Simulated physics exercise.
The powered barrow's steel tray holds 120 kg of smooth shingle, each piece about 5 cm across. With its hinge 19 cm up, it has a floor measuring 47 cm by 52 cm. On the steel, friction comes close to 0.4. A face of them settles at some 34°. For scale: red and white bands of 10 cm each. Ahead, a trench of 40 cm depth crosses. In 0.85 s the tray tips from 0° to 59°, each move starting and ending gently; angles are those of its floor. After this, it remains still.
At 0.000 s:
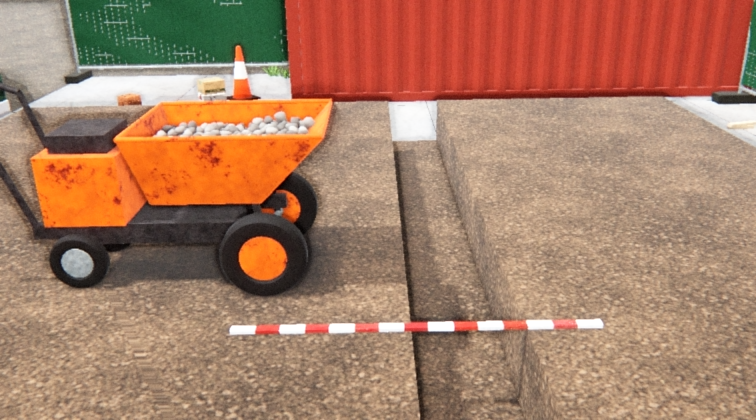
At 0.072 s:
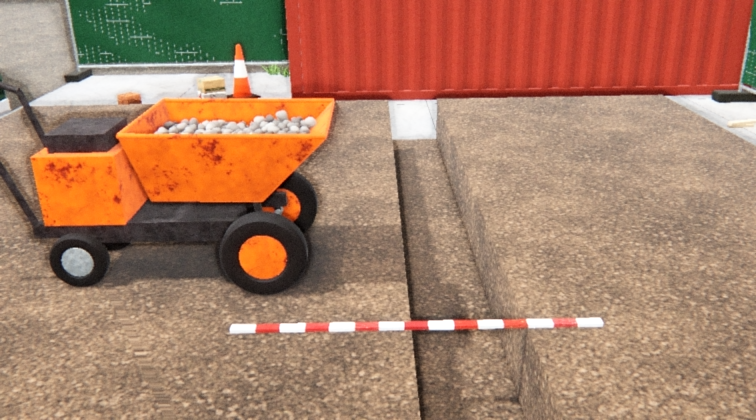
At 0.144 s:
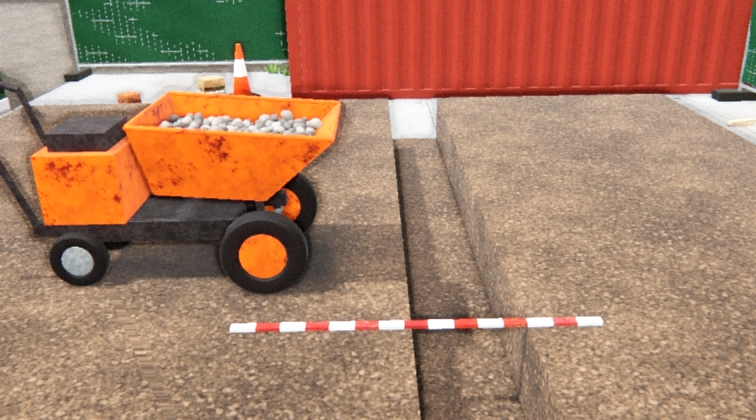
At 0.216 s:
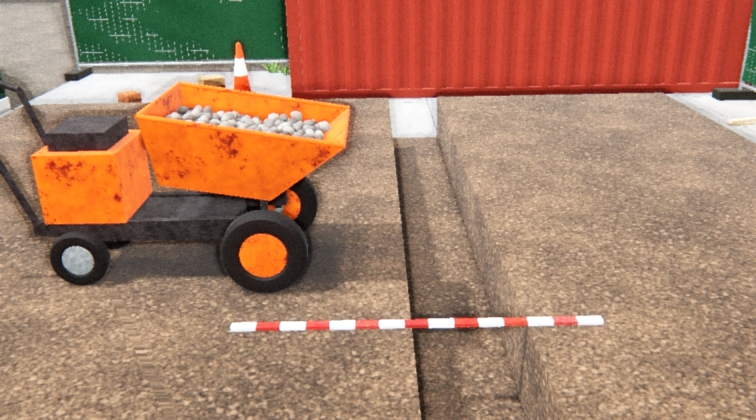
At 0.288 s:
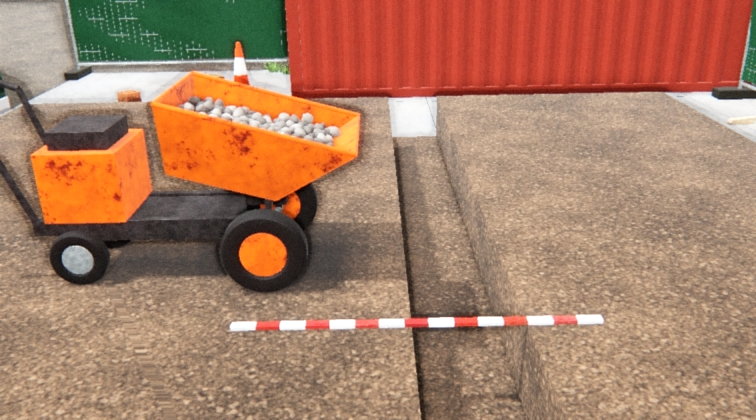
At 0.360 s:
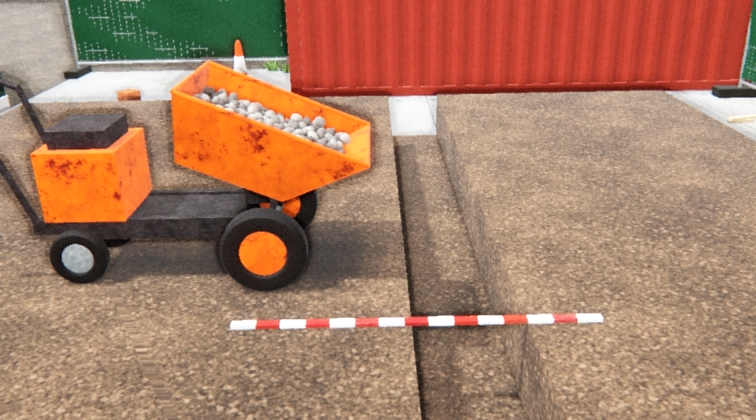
On a patch of brown ground beside a narrow trench, an orange powered barrow stands with a level tray of smooth grey stones. The tray begins to tilt slowly, its back end rising and its right lip dipping, until it slopes steadily toward the right, the stones still inside.
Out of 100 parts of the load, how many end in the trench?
Some 99 out of 100.
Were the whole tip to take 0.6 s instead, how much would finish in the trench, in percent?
About 100%.
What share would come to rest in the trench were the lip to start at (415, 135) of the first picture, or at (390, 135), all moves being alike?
The first start gives about 40 per cent, the second about 65.
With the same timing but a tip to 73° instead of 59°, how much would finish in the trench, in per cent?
The trench would hold about 100% of it.
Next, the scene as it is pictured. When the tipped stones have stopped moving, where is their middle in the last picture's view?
Middle at around (456, 316), I'd say.
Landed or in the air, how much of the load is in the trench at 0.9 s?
By then, around 15 percent.
After 0.6 s the floor is at 50°; 100 % in the tray; the foremost stones are at (384, 194).
After 0.9 s the floor is at 59°; 84 % in the tray, 15 % in the trench; the foremost stones are at (460, 285).
After 1.3 s the floor is at 59°; 41 % in the tray, 58 % in the trench, 1 % past the trench; the foremost stones are at (515, 285).
After 3.2 s the floor is at 59°; 0 % in the tray, 99 % in the trench, 1 % past the trench; the foremost stones are at (540, 298).
